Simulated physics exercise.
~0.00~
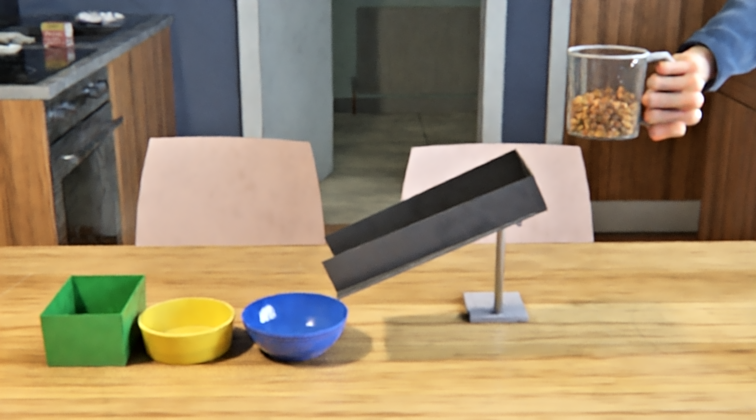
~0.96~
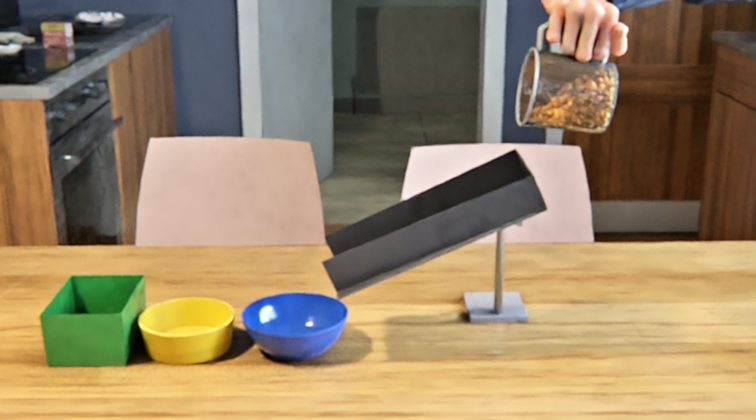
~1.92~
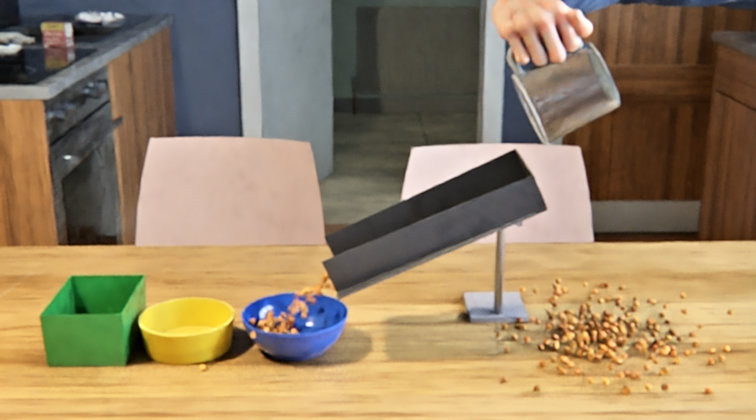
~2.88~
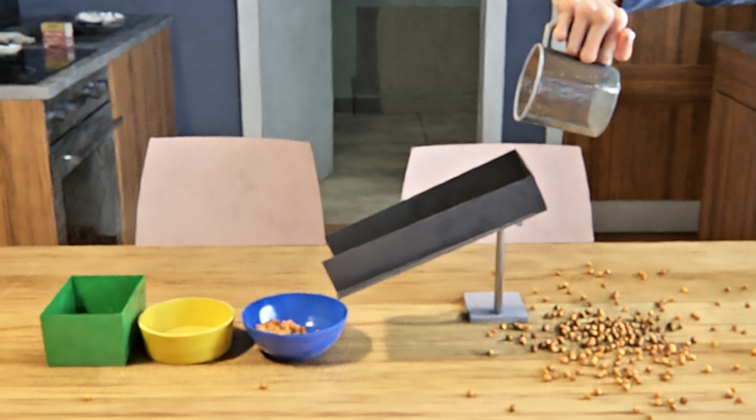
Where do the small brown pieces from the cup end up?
They end up in two main places, with a good share in the blue bowl and the larger part scattered outside on the table. The yellow dish, the green tin and the cup are left with practically none.
